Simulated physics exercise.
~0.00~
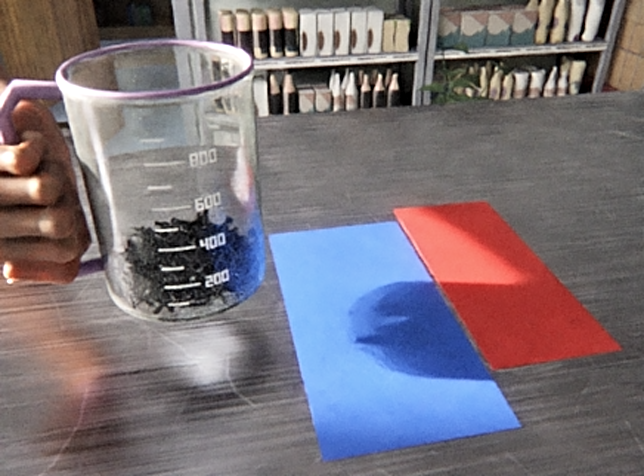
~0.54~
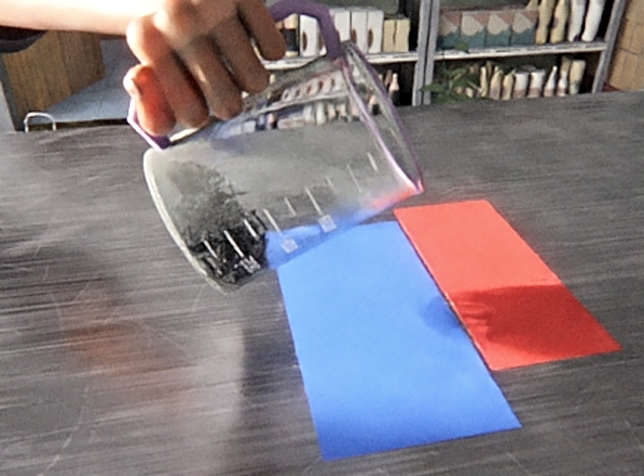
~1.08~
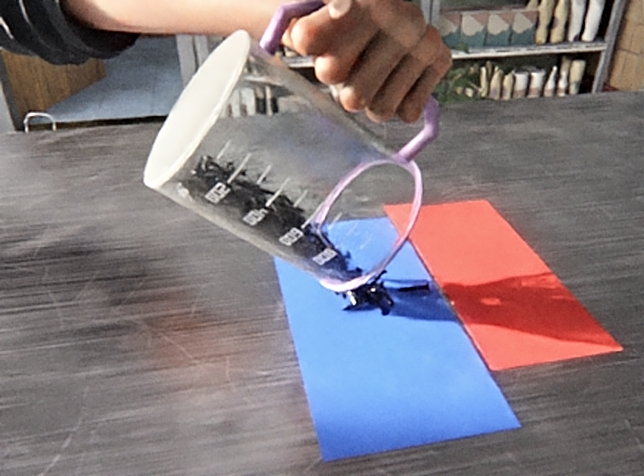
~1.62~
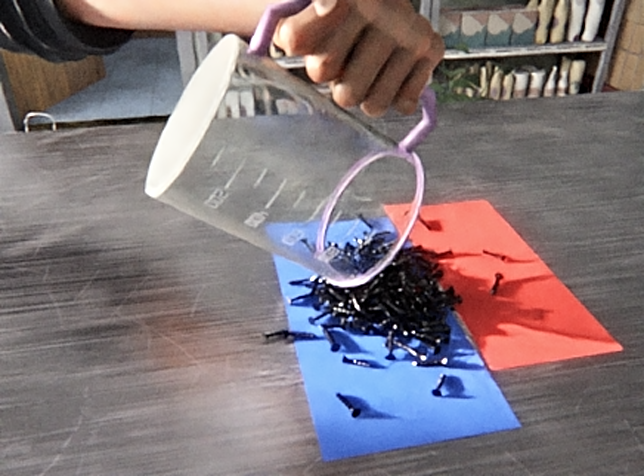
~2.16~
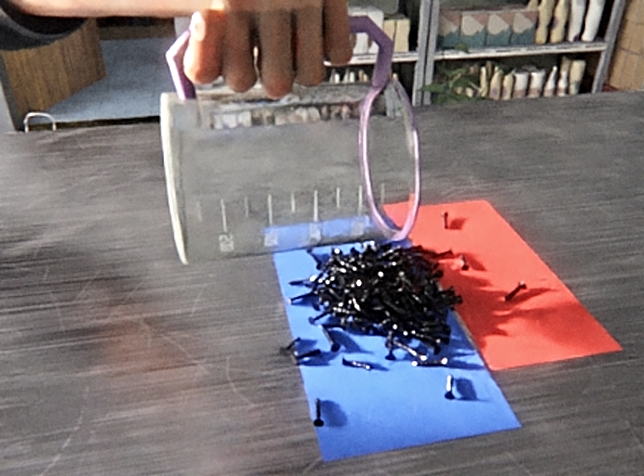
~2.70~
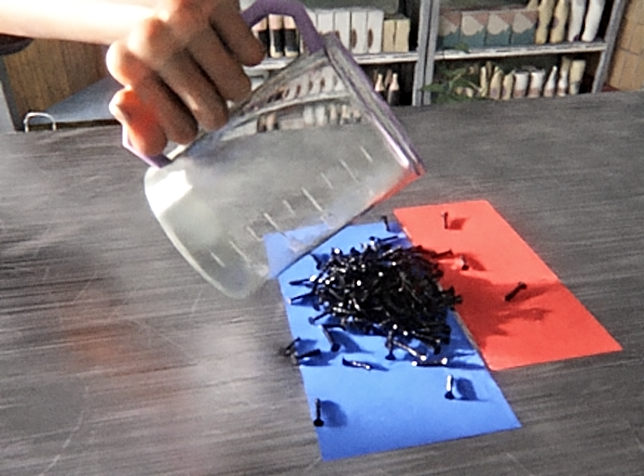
A hand lifted a clear jug of small black screws and tipped it over two paper mats on a dark table, pouring them into a pile mostly on the blue mat, with a few on the red, then tilted the emptied jug back partway.
